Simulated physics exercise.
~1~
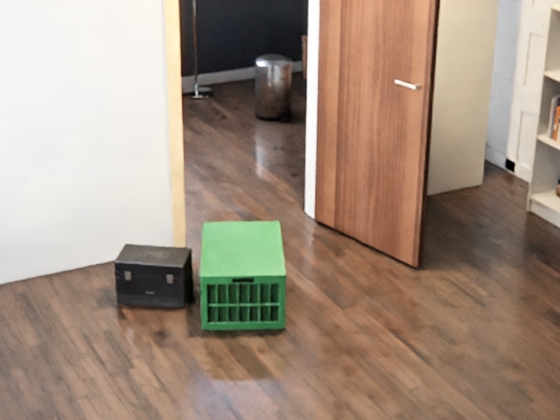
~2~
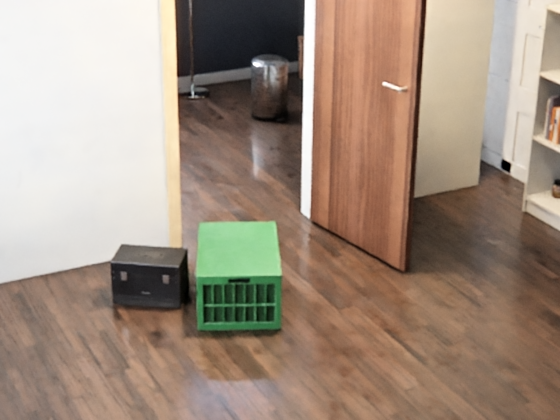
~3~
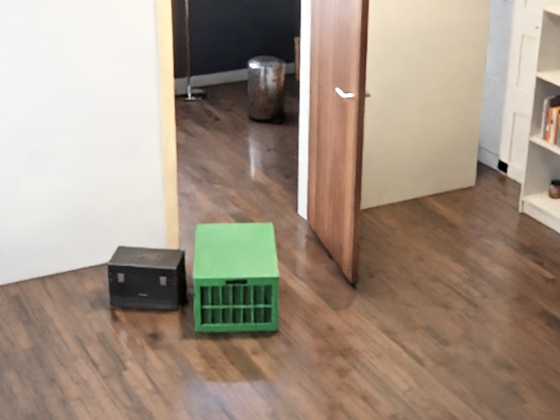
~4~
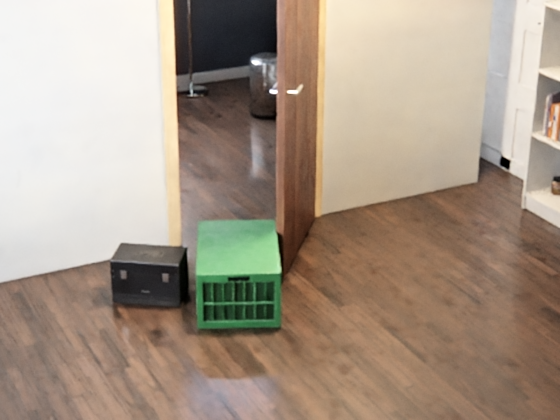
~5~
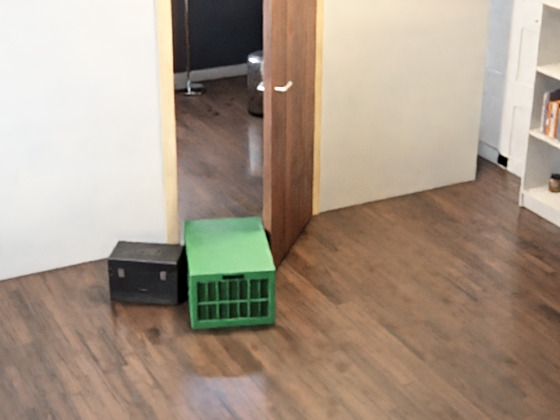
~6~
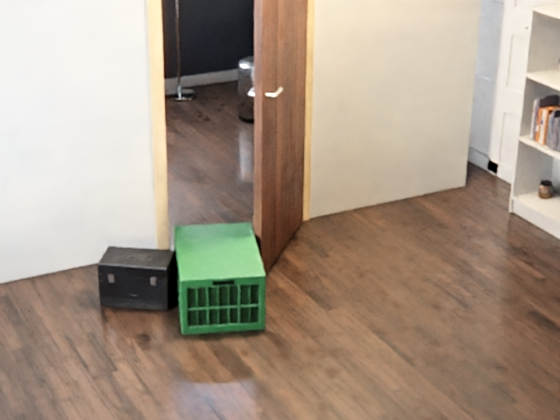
In a room with a dark wooden floor, a brown door stands wide open beside a doorway, with a black toolbox and a green crate sitting on the floor in front of the opening. The door swings steadily inward toward its frame, with no hand or person in view, uncovering the pale wall to the right. As it narrows the gap, it reaches the green crate, which shifts slightly. The door then barely moves further, resting against the crate's right side. It ends still partly open, with the crate and toolbox left in the doorway's path.
